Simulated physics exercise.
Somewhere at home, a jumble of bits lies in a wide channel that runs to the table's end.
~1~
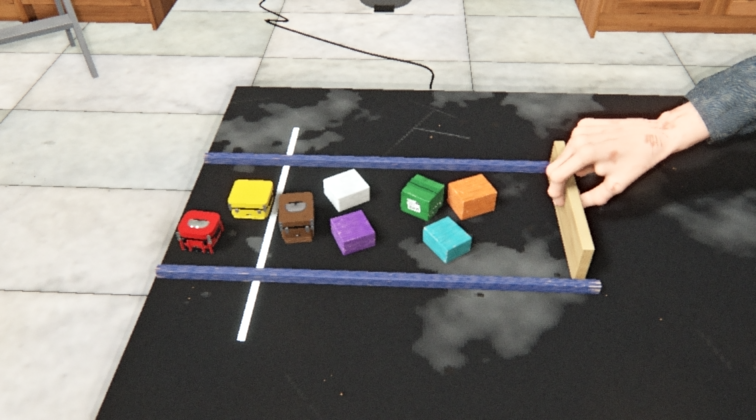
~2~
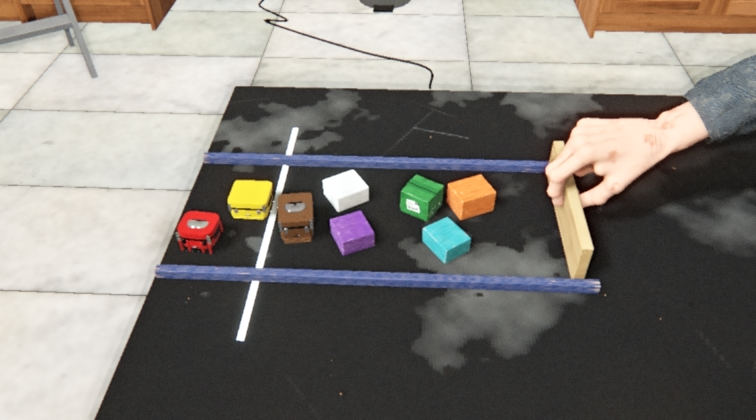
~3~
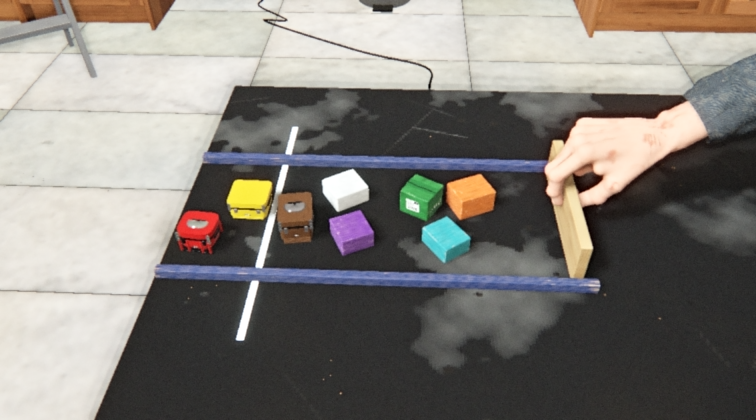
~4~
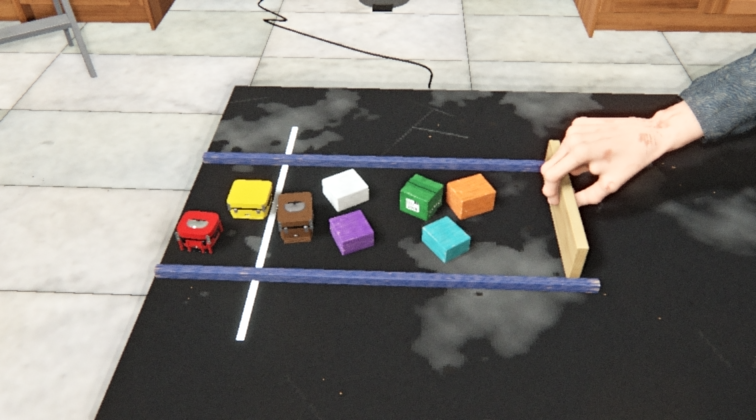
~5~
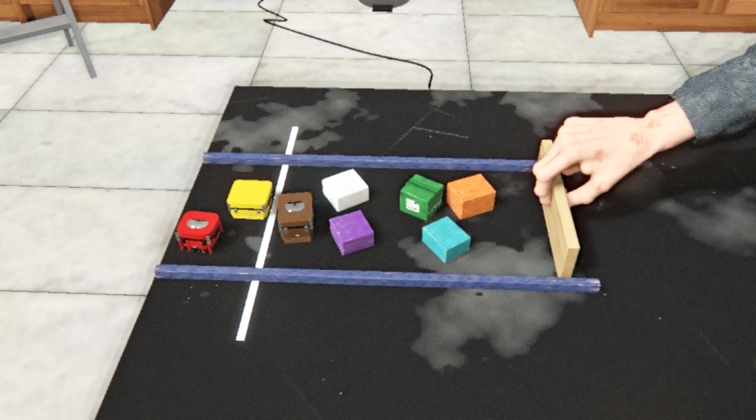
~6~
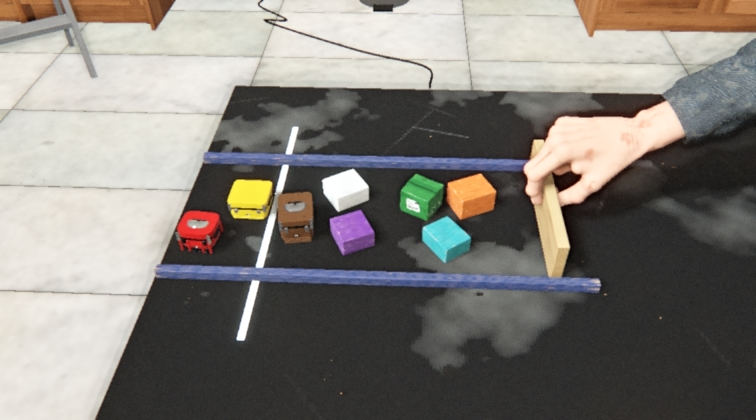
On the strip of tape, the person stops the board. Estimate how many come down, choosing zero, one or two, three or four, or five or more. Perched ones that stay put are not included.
The count that comes down is one or two.
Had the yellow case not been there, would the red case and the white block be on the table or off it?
The red case ends up below while the white block stays up top.
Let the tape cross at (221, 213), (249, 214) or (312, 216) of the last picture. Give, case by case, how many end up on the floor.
Try 1: 6; try 2: 3; try 3: 0.
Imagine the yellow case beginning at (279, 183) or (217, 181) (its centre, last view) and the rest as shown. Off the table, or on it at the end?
The yellow case holds on; remains up.
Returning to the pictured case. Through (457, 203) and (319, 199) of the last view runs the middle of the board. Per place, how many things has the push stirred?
It comes to 3 for the first spot, 8 for the other.
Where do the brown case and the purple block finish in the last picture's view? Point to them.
(186, 224), and the other (217, 236).
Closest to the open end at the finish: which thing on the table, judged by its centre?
That would be the yellow case.
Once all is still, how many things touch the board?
So the total is 2.
A little later, none off yet; red case at rest near (201, 232); yellow case at rest near (252, 200); brown case at rest near (297, 217).
Next, none off yet; red case at rest near (201, 232); yellow case shifted a little near (237, 199); brown case shifted about its own width near (268, 219).
When it is over, the number that fall off is one or two; down, red case.
